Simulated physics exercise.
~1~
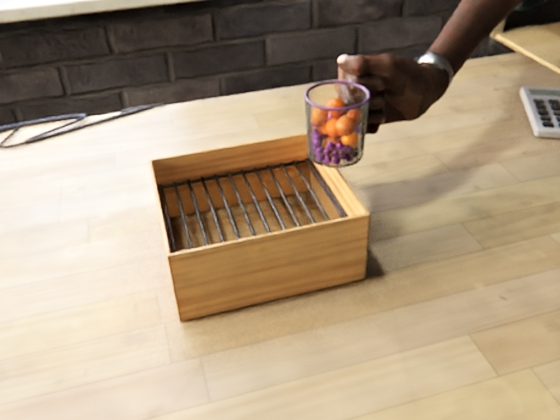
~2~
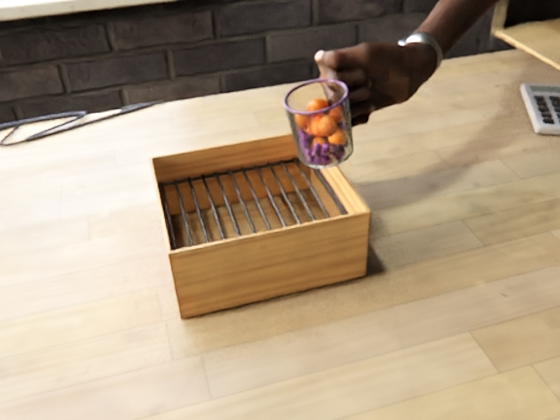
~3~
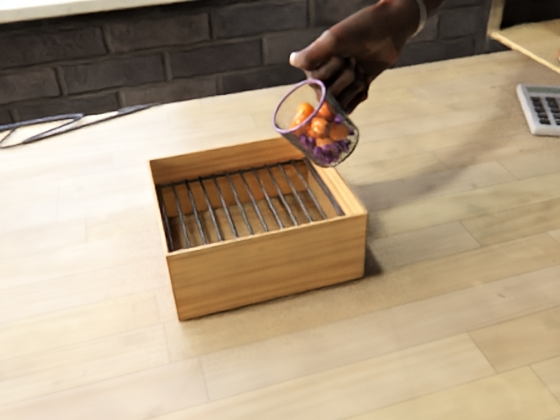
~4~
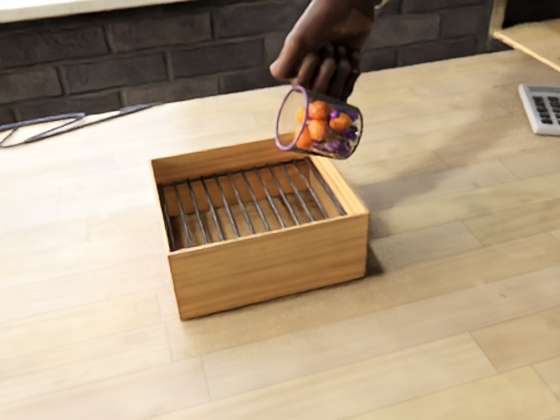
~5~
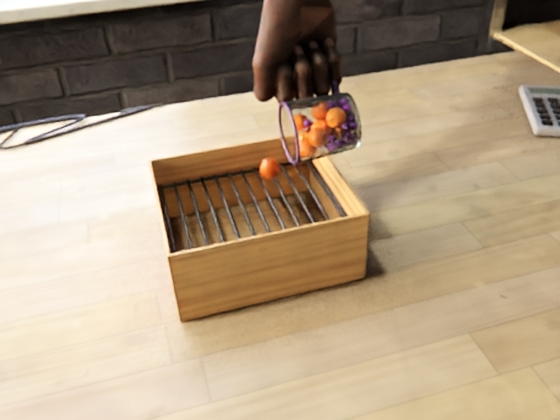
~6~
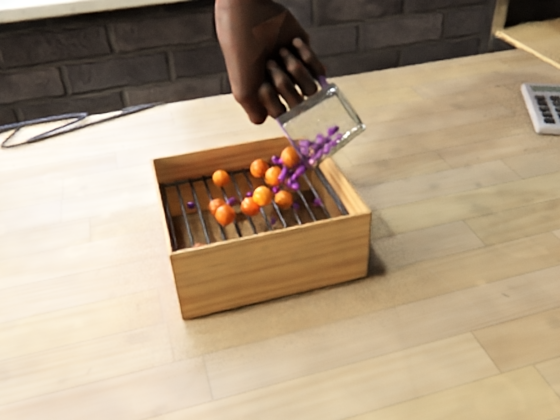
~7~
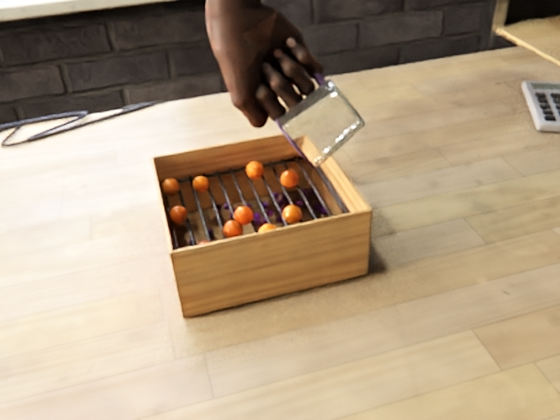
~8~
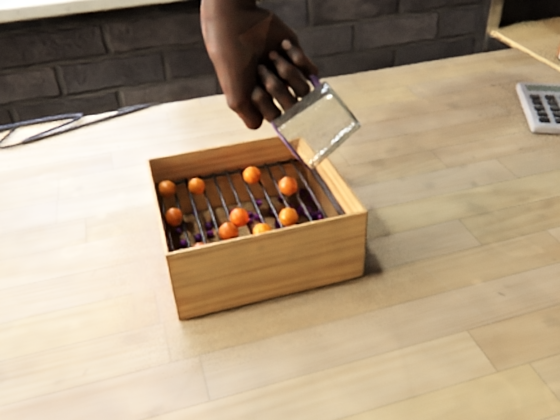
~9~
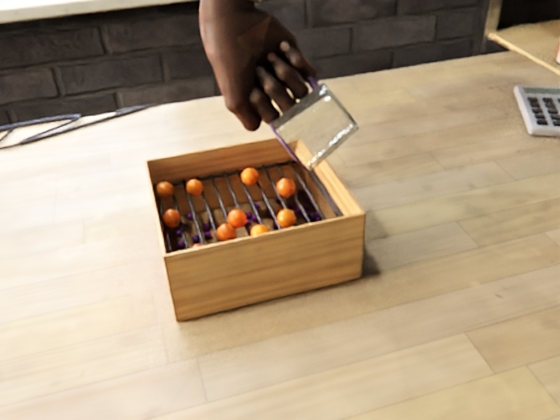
In this clip, a hand moves a clear cup of orange balls and small purple bits left over a wooden box with a wire rack and tips it, pouring them out until the cup is empty; the orange balls stay on the wires while the purple bits pass through below.
